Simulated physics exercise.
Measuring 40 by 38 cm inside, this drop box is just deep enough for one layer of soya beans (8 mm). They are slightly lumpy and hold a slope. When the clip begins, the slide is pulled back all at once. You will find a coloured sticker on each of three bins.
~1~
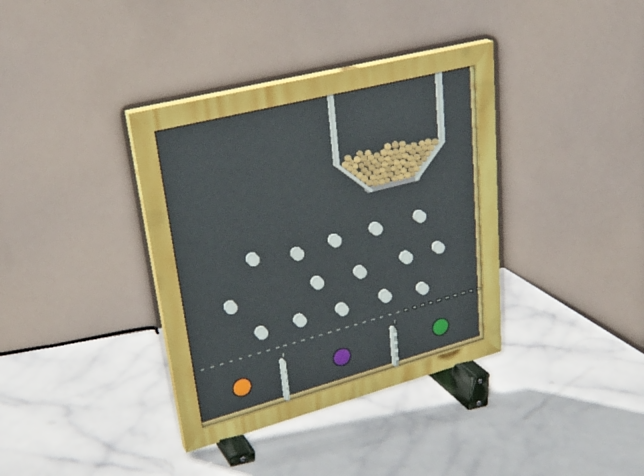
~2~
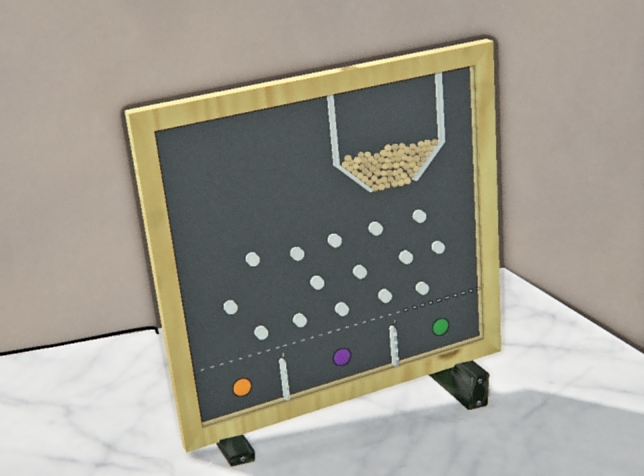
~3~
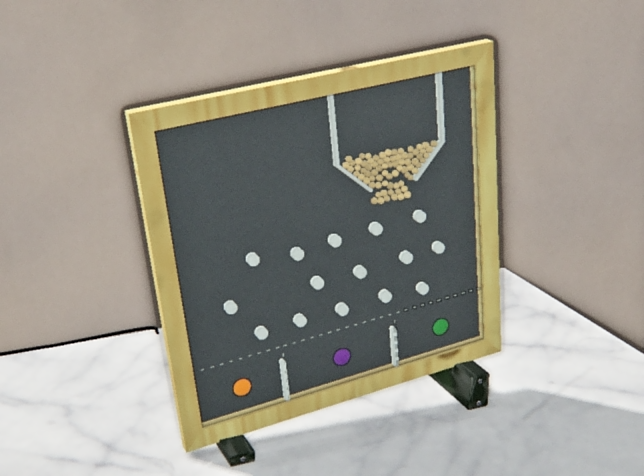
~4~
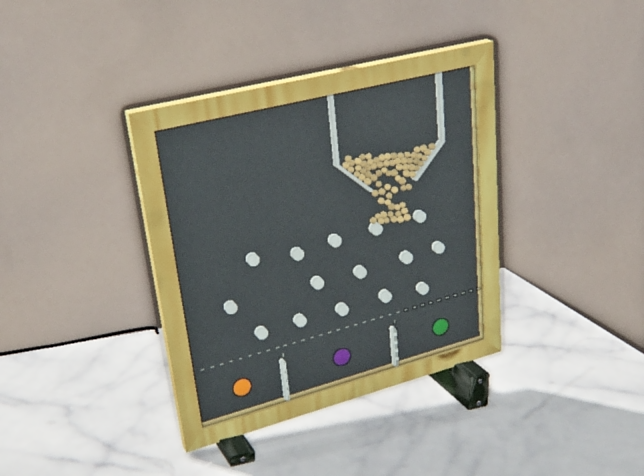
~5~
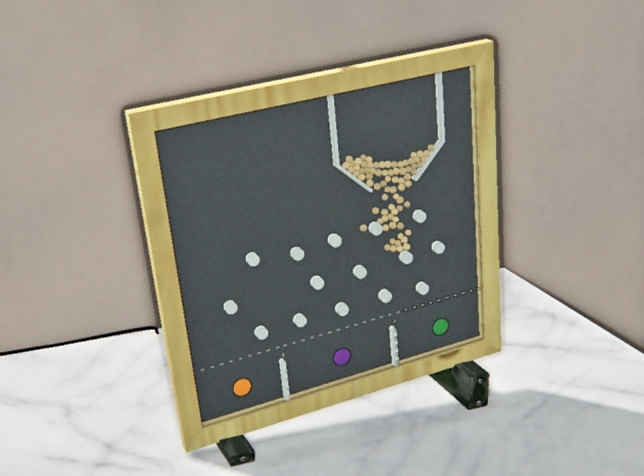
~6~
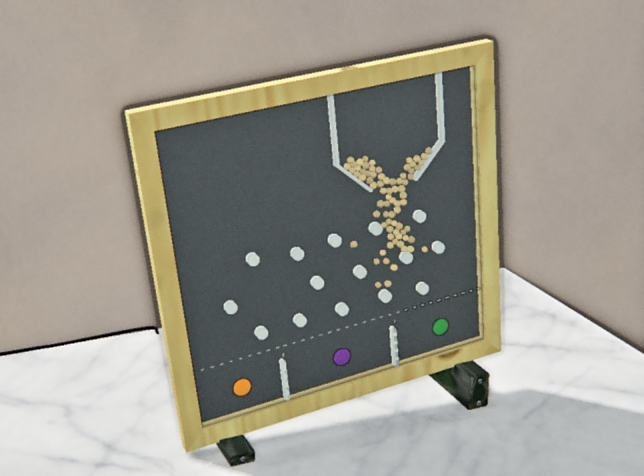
On a marble surface against a plain wall, tan beans pouring from a hopper and scattering among white pegs in a tilted wood-framed box.
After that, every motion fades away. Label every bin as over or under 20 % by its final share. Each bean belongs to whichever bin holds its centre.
Orange bin under, purple bin over, green bin over 20 %.
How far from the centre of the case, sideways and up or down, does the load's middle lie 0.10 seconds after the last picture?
7 cm right, 2 cm below.
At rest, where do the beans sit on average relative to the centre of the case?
It lies close to 6 centimetres right and 17 centimetres below.
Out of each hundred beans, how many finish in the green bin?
Around 45 percent.
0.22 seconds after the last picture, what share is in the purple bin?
Share: About 40 percent.
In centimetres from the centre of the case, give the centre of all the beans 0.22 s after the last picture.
Some 7 cm right and 11 cm below.
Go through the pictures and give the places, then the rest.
Tilted 6° anticlockwise; about 80 beans; beans centred (390, 163); orange (242, 387), purple (342, 357), green (440, 327); slide (367, 190) to (417, 178), in the first frame.
Beans centred (390, 166); 5 out, bottom bean (375, 188); 15 fixed pegs, one at (261, 333), in the second frame.
Beans centred (390, 165); 14 out, bottom bean (381, 200), in the third frame.
Beans centred (389, 173); 23 out, bottom bean (401, 219), in the fourth frame.
Beans centred (387, 189); 30 out, bottom bean (400, 249), in the fifth frame.
Beans centred (387, 204); 41 out, bottom bean (388, 284); wall ends (282, 362), (393, 329), (330, 91) to (370, 190), (415, 178) to (438, 68), in the sixth frame.
Then, 0.10 s after the last picture, the beans' middle is 7 cm right of and 2 cm below the centre; purple 10 %, green 5 %.
Then, 0.22 s after the last picture, the beans' middle is 7 cm right of and 11 cm below the centre; purple 40 %, green 20 %.
Then, 0.45 s after the last picture, the beans' middle is 6 cm right of and 16 cm below the centre; purple 55 %, green 40 %.
All still 1.4 s after it, orange 0 %, purple 55 %, green 45 %.
